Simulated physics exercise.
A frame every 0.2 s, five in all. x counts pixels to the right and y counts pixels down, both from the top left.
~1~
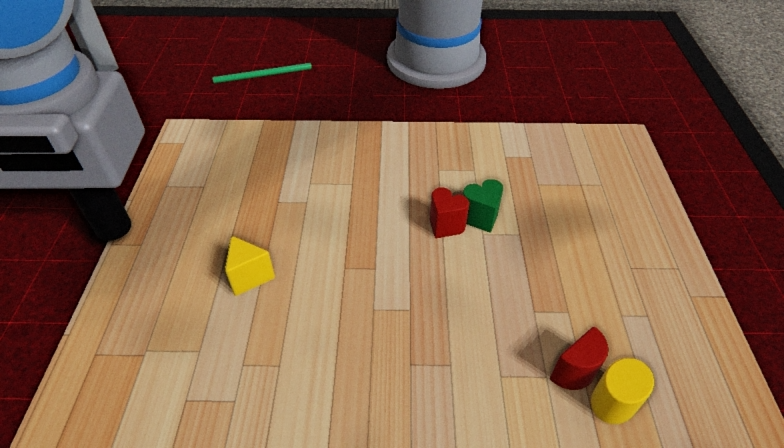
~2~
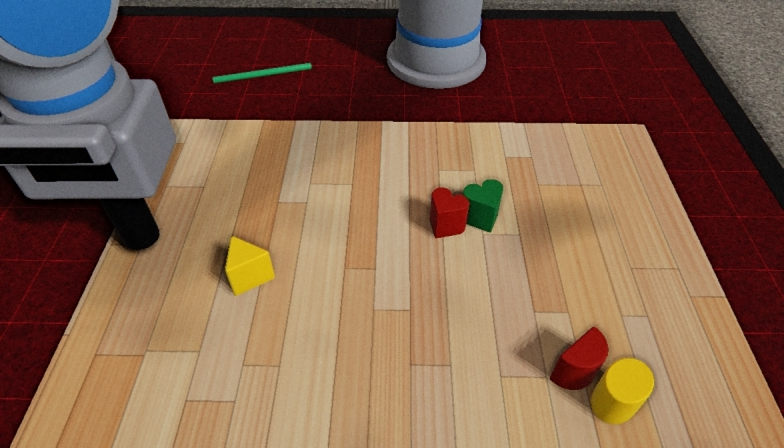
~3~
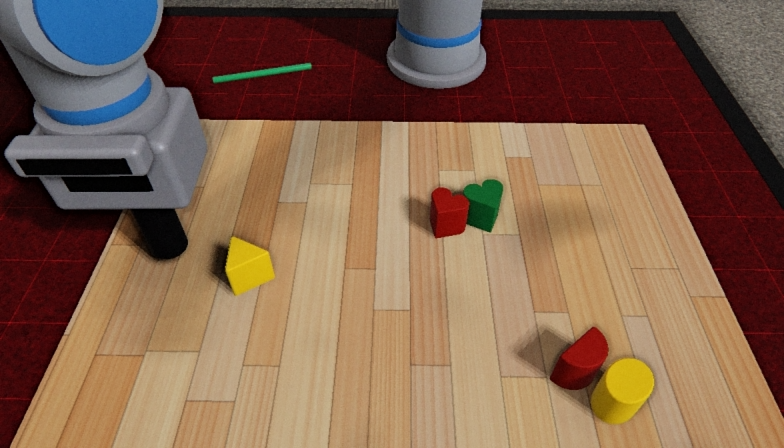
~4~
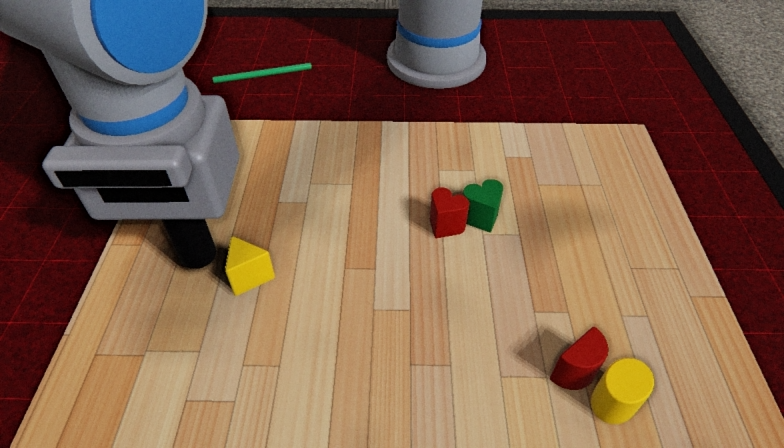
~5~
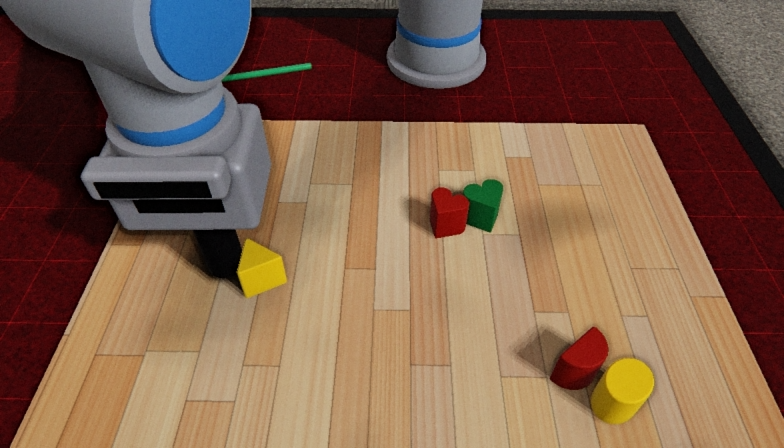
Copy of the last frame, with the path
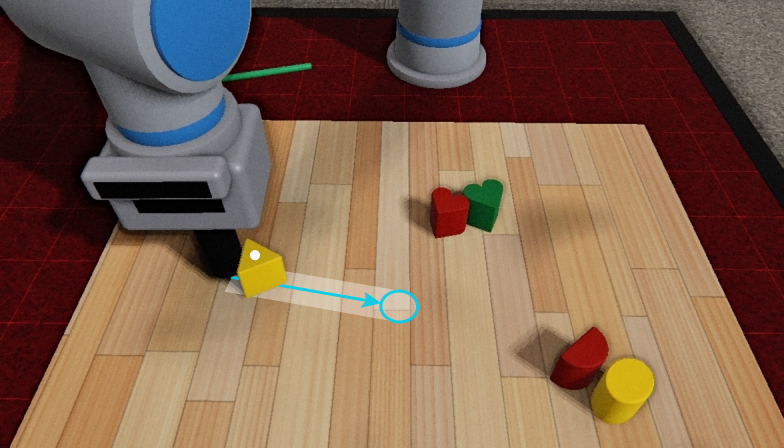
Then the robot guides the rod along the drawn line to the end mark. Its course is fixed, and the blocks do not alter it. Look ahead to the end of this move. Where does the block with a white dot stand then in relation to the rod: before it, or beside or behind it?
By then it is in front of the rod.
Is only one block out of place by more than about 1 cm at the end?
Yes.
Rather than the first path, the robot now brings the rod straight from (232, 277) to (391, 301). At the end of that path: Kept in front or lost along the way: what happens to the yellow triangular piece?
It is still in front.
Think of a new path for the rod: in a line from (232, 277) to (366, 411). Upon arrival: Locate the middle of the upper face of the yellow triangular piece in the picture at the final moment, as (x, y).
It should be at about (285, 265).
The drawn path runs straight from (232, 277) to (399, 306); the dot is on the yellow triangular piece.
On the path given first. One third of the way, rod (283, 275); yellow triangular piece (313, 266).
Two thirds of the way, rod (341, 285); yellow triangular piece (373, 276).
At the end, rod (399, 295); yellow triangular piece (434, 287).
